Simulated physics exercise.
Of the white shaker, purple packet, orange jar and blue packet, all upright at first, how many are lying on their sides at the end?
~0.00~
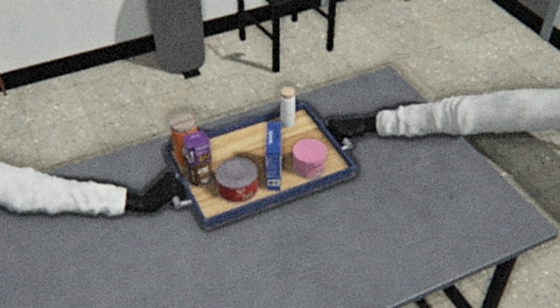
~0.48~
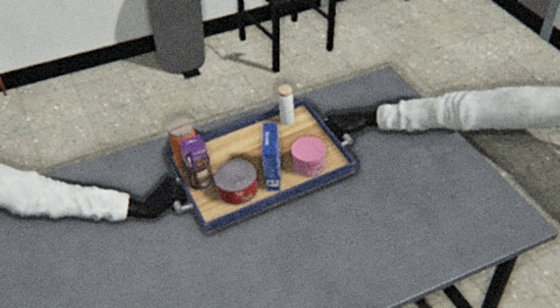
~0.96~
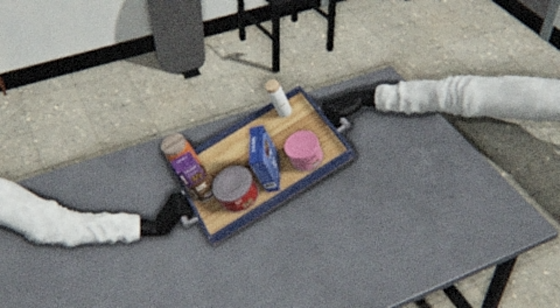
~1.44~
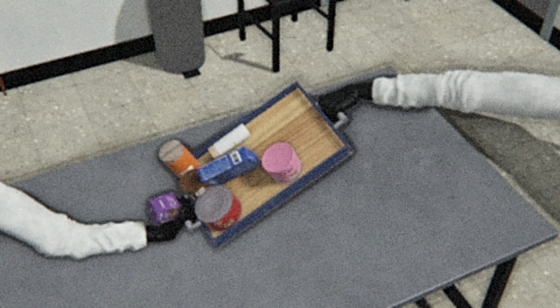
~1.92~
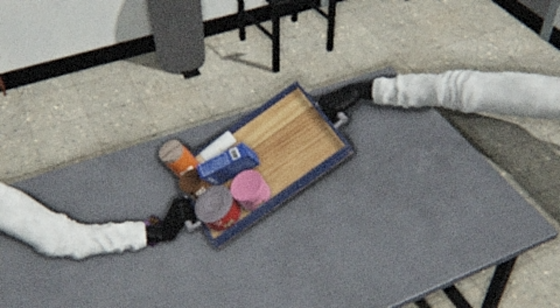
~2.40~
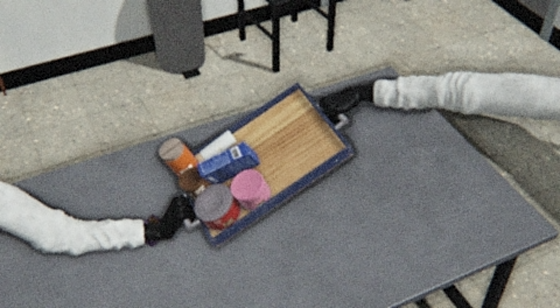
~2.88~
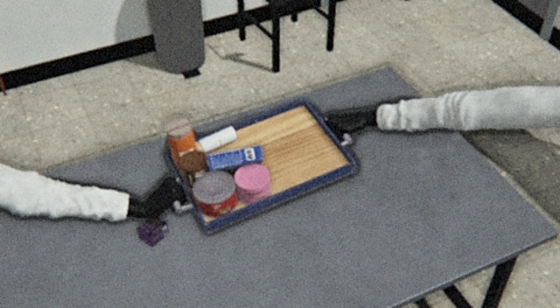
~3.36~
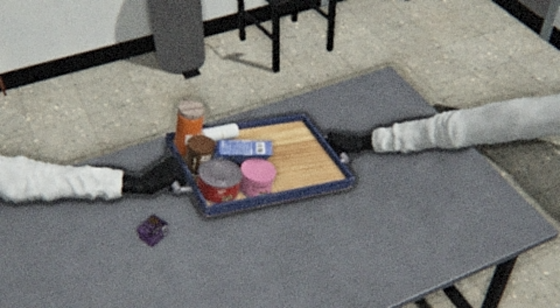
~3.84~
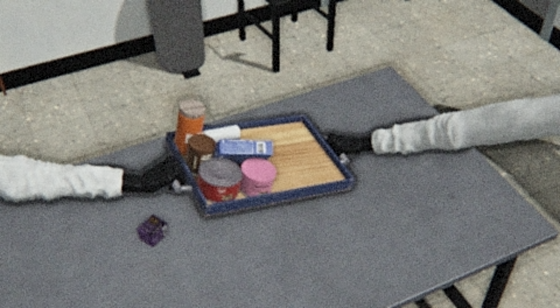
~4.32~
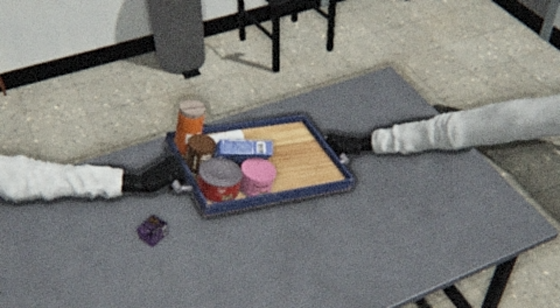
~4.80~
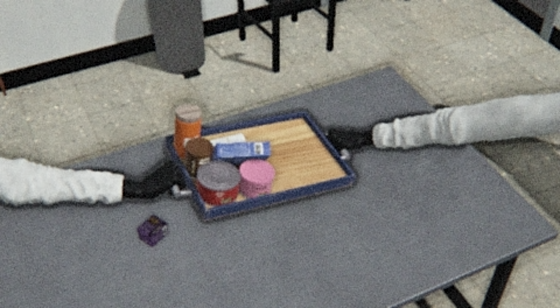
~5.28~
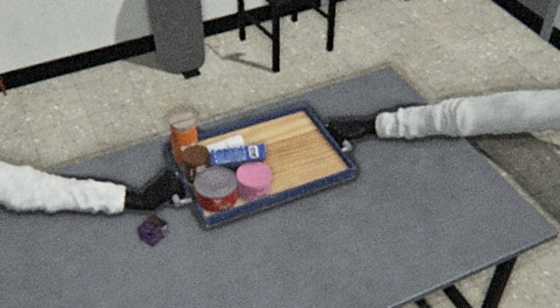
Three of them end on their sides. The white shaker and blue packet lie on the tray, and the purple packet lies on the table.
